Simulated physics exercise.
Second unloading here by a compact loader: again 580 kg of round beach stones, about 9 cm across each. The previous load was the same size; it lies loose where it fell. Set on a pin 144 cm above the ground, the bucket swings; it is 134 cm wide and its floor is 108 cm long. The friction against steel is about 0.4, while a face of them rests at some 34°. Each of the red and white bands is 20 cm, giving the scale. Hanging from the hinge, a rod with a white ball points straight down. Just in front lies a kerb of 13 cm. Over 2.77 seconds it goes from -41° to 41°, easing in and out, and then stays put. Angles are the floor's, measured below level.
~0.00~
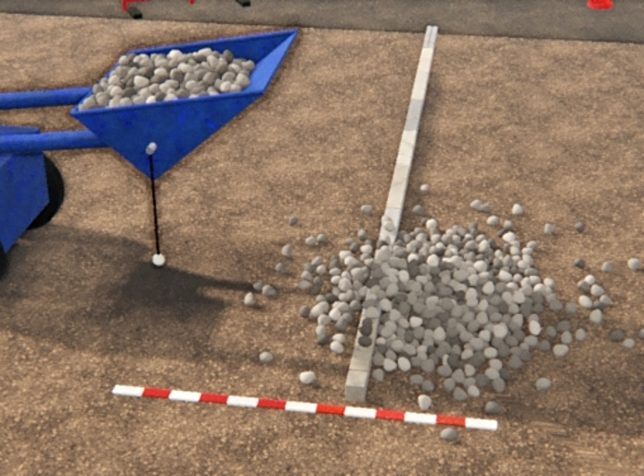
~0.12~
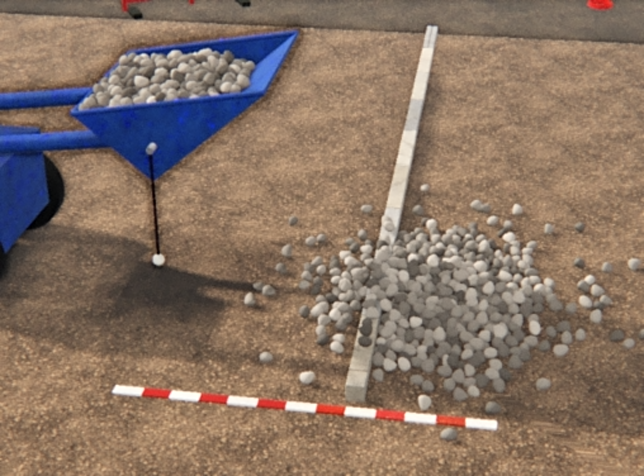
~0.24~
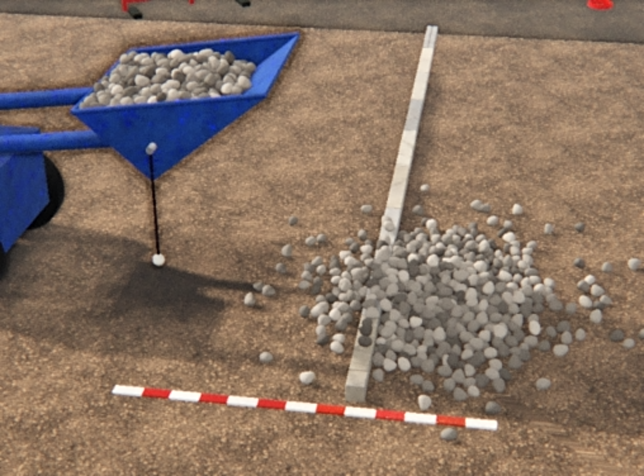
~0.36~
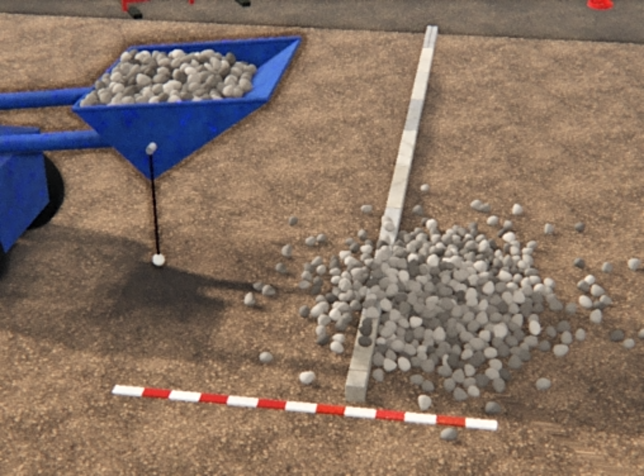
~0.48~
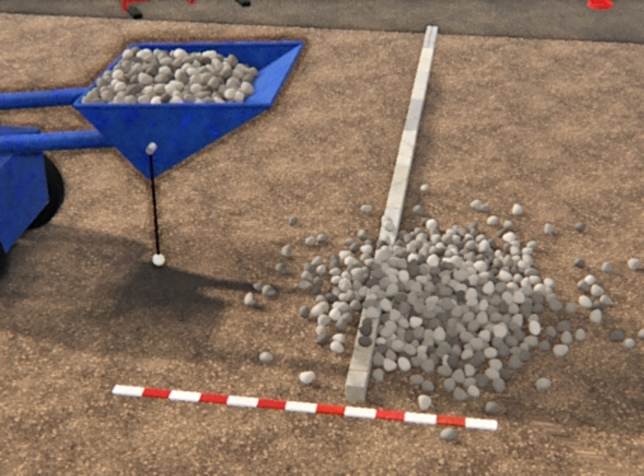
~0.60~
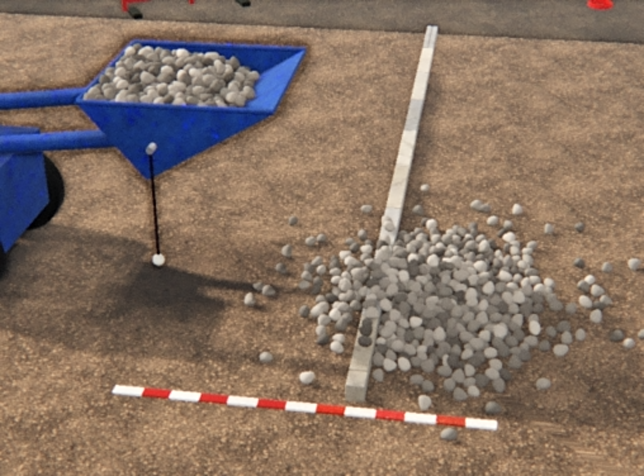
A blue bucket loaded with round grey stones rotates slightly clockwise, its right-hand lip lowering a little as the stones shift gently inside, while an earlier heap lies still across a pale kerb on brown ground.
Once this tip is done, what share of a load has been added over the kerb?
About 2 per cent.
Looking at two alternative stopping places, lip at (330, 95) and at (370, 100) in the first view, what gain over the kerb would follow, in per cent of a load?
First some 40, then 80 per cent.
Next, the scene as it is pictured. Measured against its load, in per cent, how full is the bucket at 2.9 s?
Roughly 5 per cent of its load.
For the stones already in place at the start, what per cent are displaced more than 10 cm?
About 5 per cent.
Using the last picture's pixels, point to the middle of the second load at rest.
Around (319, 276).
After 2.1 s the floor is at 28°; in per cent of one load, 86 in the bucket, 29 on this side of the kerb, 85 over the kerb; the foremost stones are past the picture's edge.
After 2.9 s the floor is at 41°; in per cent of one load, 3 in the bucket, 111 on this side of the kerb, 86 over the kerb; the foremost stones are past the picture's edge.
After 3.2 s the floor is at 41°; in per cent of one load, 0 in the bucket, 113 on this side of the kerb, 87 over the kerb; the foremost stones are past the picture's edge.
After 6.1 s the floor is at 41°; in per cent of one load, 0 in the bucket, 113 on this side of the kerb, 87 over the kerb; the foremost stones are past the picture's edge. Net gain over the kerb, 2.
